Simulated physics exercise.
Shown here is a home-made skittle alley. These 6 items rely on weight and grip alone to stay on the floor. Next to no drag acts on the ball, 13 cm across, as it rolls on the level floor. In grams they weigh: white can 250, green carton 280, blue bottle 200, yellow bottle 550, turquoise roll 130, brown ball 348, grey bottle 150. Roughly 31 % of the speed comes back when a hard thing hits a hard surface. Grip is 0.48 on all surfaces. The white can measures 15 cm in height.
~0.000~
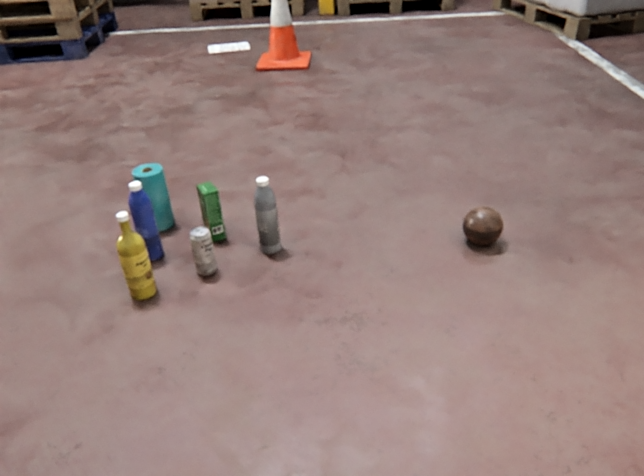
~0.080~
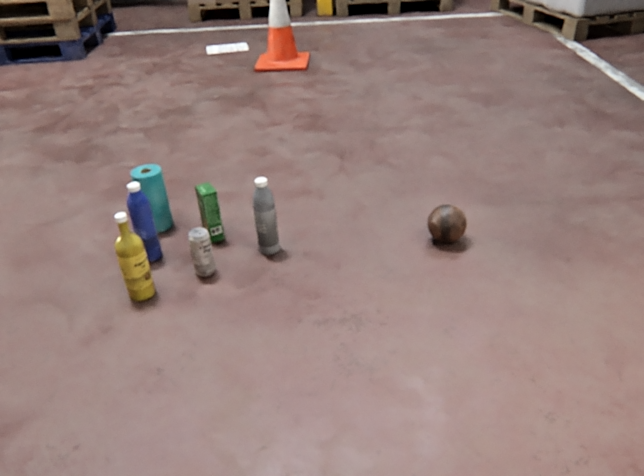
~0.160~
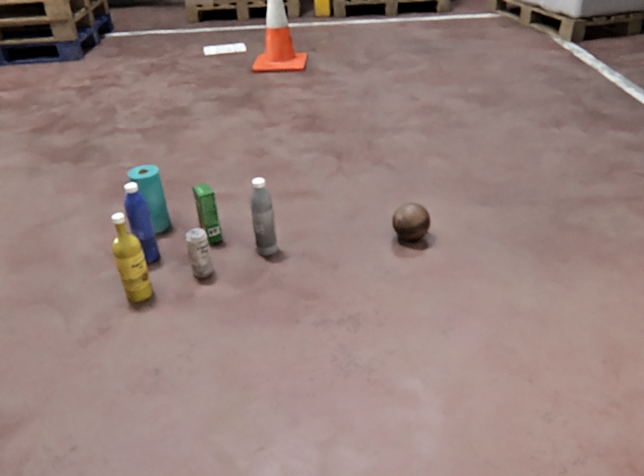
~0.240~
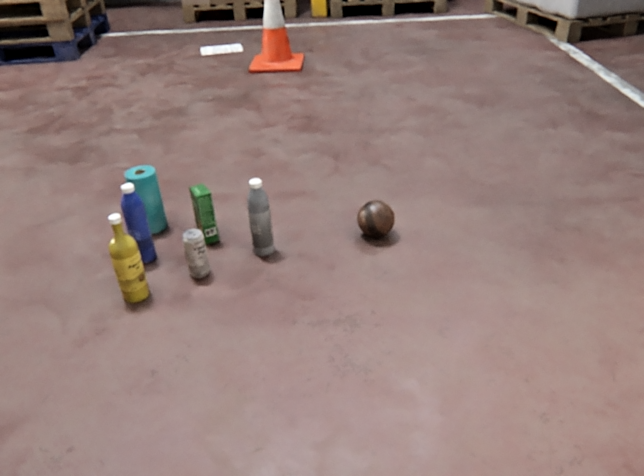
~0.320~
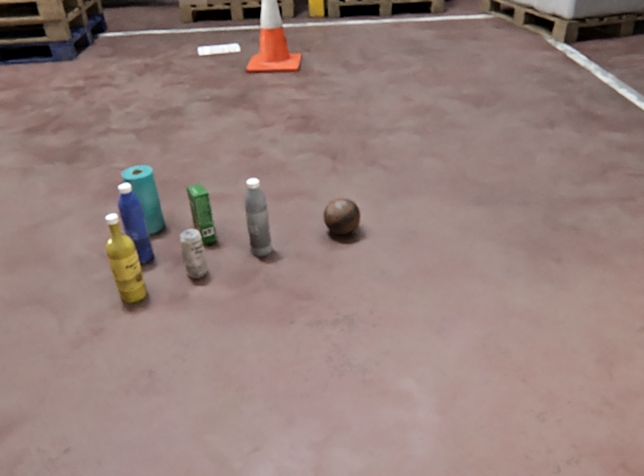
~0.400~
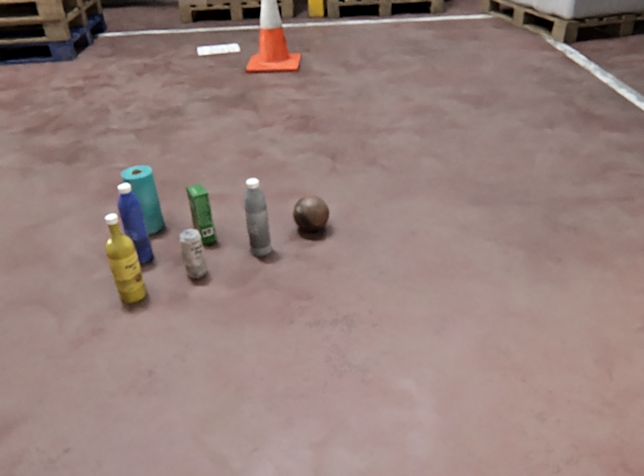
A brown ball rolls leftward across the worn reddish floor of a warehouse-like space, seen from above at an angle, with pallets and white lines at the back. On the left stand a yellow bottle, a blue bottle, a turquoise roll, a white can, a green carton and a grey bottle, with an orange cone behind. The ball nears the grey bottle, the standing things stay put, and the camera shifts very slightly.
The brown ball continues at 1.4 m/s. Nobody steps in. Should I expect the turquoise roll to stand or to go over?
Expect it to go over.
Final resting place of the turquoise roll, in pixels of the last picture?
It winds up close to (85, 238).
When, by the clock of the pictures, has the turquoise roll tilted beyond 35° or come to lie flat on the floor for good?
At about 1.0 s.
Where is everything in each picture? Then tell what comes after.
In the first frame, 0 cm rolled; brown ball (483, 226); turquoise roll (154, 198).
In the second frame, 11 cm rolled; brown ball (447, 224); blue bottle (143, 222).
In the third frame, 22 cm rolled; brown ball (411, 221); grey bottle (263, 217).
In the fourth frame, 33 cm rolled; brown ball (376, 219); green carton (205, 214).
In the fifth frame, 44 cm rolled; brown ball (342, 216); yellow bottle (123, 258).
In the sixth frame, 55 cm rolled; brown ball (311, 214); turquoise roll (143, 200).
After 0.90 s, 119 cm rolled; brown ball near (151, 196); turquoise roll 13° off upright near (122, 204).
After 1.50 s, 179 cm rolled; brown ball near (43, 167); turquoise roll on its side near (85, 237).
In the end (2.1 s), toppled on the floor, turquoise roll; the other 5 under 8 cm from the start. At the end, from the last picture's camera, turquoise roll near (85, 238).
